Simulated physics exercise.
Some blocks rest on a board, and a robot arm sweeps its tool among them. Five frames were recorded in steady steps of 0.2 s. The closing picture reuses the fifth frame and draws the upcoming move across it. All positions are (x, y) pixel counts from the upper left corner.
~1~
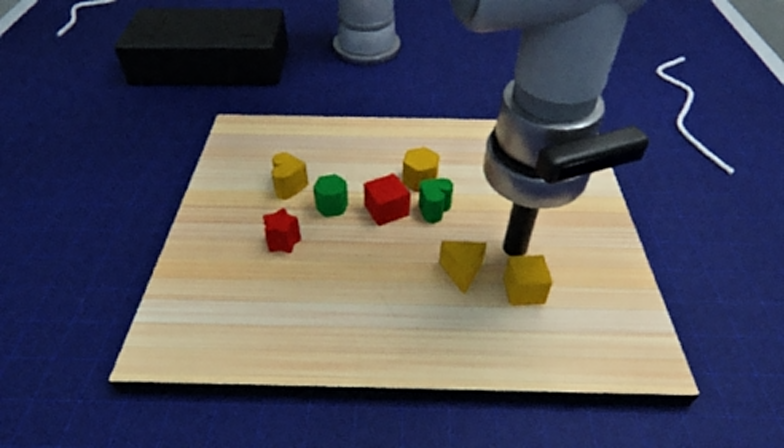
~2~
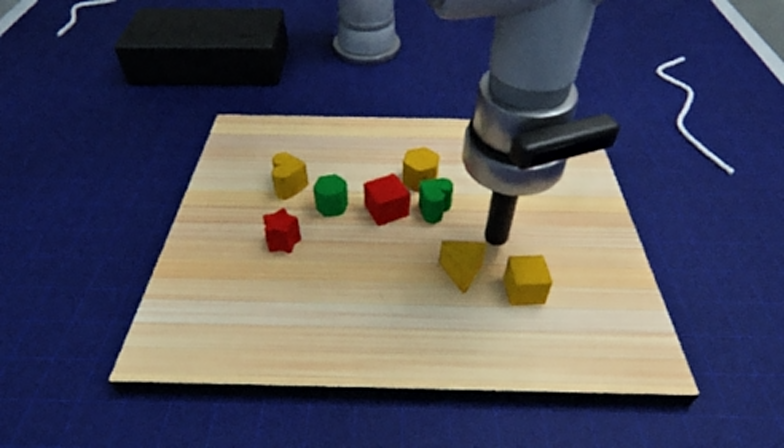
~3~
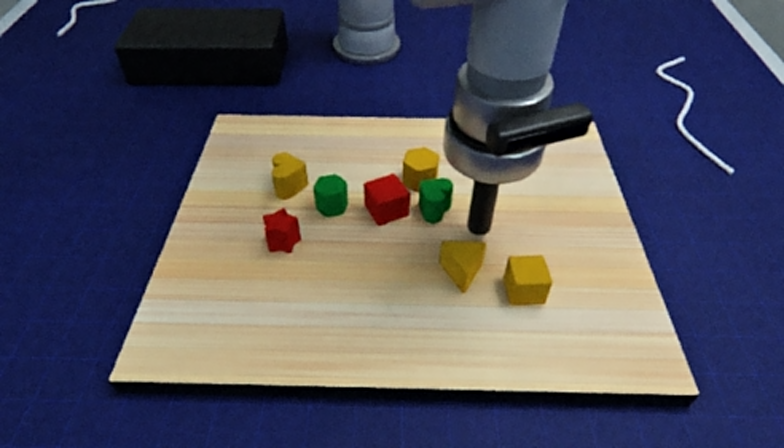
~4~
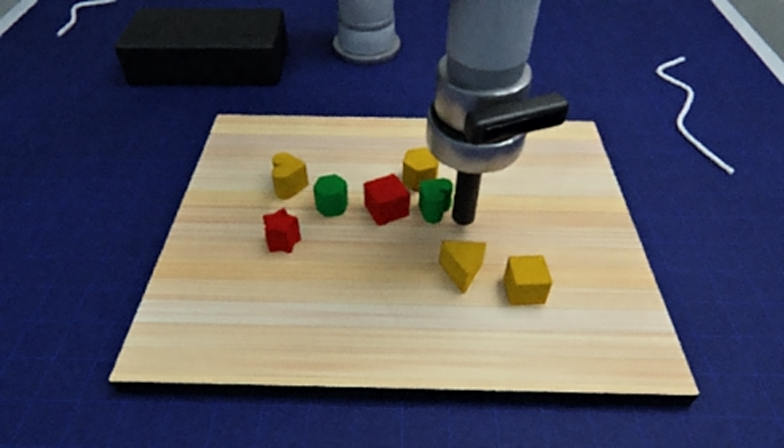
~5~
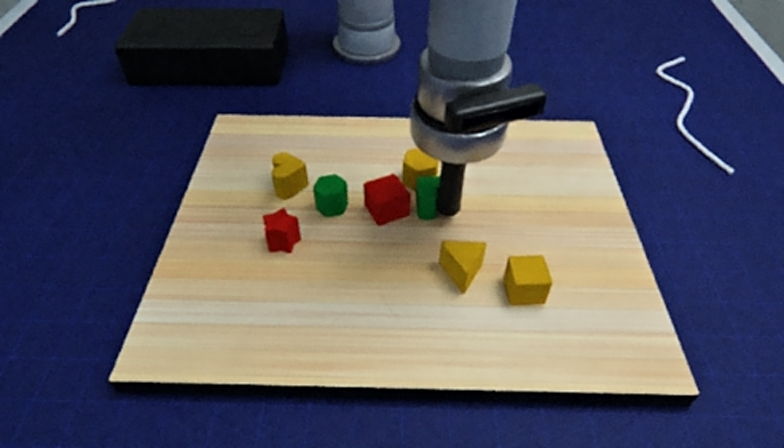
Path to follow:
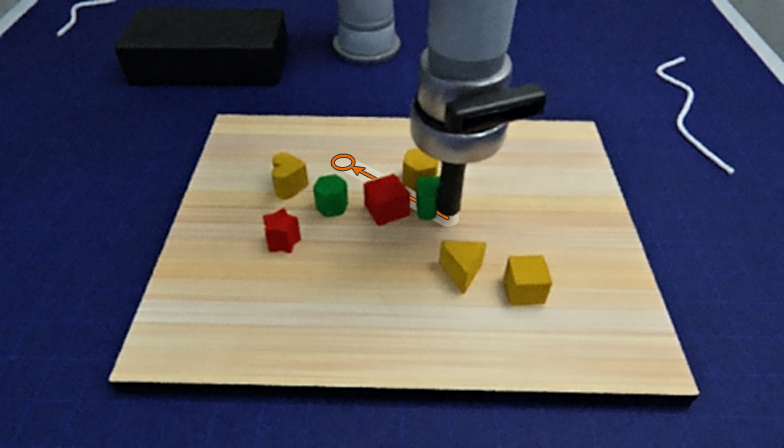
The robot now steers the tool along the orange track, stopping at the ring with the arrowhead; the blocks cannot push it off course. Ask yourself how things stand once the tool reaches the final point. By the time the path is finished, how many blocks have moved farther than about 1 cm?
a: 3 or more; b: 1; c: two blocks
a.
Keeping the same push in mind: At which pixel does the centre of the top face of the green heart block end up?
It should be at (328, 131) by then.
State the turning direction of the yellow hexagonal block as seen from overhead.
The answer is clockwise.
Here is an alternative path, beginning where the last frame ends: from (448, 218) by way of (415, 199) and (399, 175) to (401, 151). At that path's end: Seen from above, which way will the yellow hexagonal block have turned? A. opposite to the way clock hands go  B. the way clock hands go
B - the way clock hands go.
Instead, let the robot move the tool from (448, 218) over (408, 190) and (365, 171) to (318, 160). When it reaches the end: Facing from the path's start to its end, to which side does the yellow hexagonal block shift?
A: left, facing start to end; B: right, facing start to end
Letter B.
Path on the board, from (448, 218) to (343, 162).
What follows on the original path. One third of the way, tool (411, 188); red square block (375, 187), turned 20° anticlockwise; yellow hexagonal block (414, 147), turned 50° clockwise; green heart block (395, 165).
Two thirds of the way, tool (375, 170); red square block (374, 187), turned 20° anticlockwise; yellow hexagonal block (413, 146), turned 55° clockwise; green heart block (360, 147).
At the end, tool (342, 153); green hexagonal block in place; red square block (374, 187), turned 20° anticlockwise; yellow hexagonal block (413, 146), turned 55° clockwise; green heart block (328, 131).
